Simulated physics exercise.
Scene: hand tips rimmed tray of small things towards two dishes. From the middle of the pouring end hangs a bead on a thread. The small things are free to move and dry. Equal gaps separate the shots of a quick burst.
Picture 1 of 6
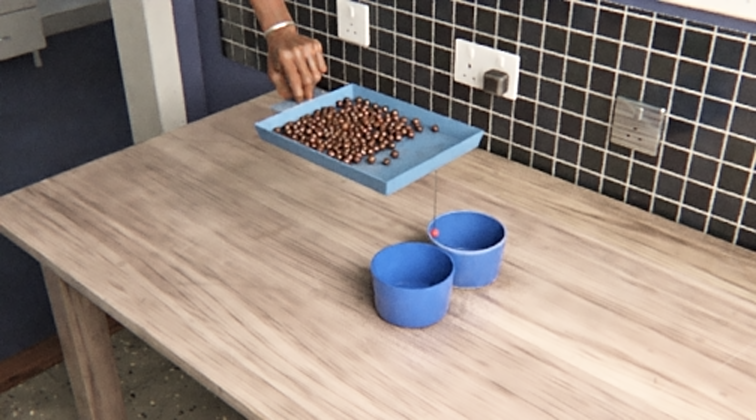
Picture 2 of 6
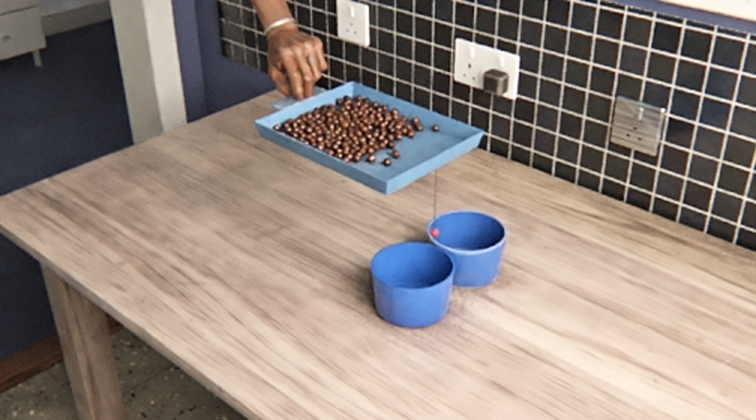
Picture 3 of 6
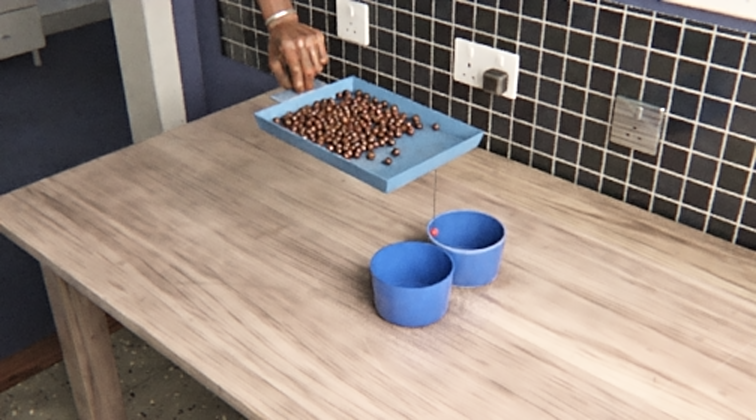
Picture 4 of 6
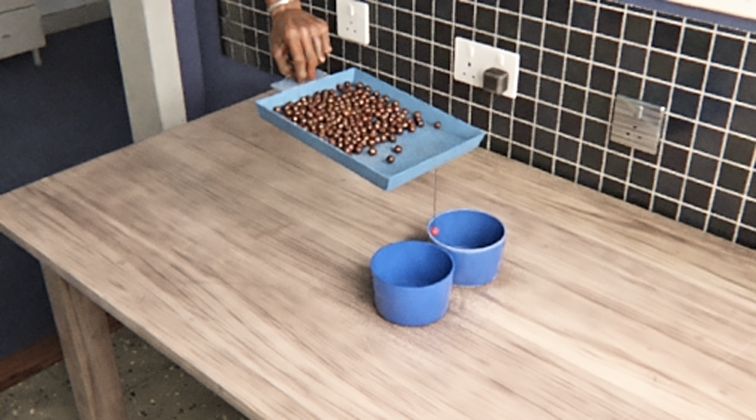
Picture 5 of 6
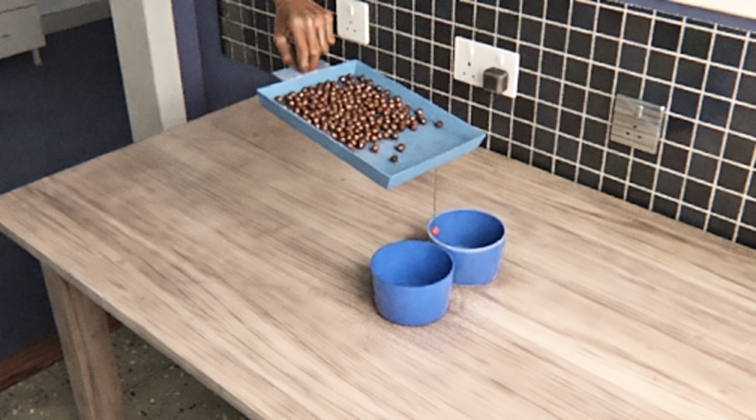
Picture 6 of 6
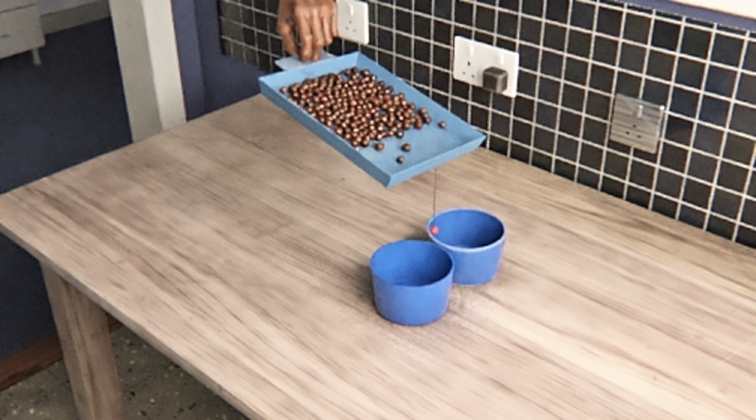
In the video, a hand holds a blue rimmed tray of small brown balls above two blue dishes on a wooden table, then gradually raises the handle end, tilting the tray as the balls begin shifting across it.
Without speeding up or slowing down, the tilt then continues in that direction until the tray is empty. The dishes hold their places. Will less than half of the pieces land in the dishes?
Caught: Above half.
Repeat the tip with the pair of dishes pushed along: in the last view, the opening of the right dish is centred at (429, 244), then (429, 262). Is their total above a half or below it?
For the two tries in order: Not as much as half, not as much as half.
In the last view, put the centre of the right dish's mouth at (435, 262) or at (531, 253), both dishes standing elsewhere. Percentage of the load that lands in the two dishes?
Roughly 0% first, roughly 0% second.
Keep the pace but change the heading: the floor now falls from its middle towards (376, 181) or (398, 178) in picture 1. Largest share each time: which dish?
Try 1: Left-side dish. Try 2: Left-side dish.
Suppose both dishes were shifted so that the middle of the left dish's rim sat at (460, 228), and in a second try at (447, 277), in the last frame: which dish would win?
At the first place the left dish, at the second the dish on the right.
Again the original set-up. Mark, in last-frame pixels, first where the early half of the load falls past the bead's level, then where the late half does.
Earlier portion about (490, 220); later portion about (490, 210).
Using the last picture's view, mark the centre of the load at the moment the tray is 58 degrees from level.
Near (449, 138).
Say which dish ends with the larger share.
It's the one placed right that wins here.
Shortly afterwards, tray tipped steeply; all but a few on the tray; only a few in the right dish; only a few outside both; a little in the air.
Next, tray tipped right over; a little on the tray; near half in the right dish; near a quarter outside both; a little in the air.
Some moments later, tray tipped past a quarter turn; near two thirds in the right dish; near a quarter outside both.
In the end, tray tipped past a quarter turn; none at all in the left dish; near two thirds in the right dish; near a quarter outside both.
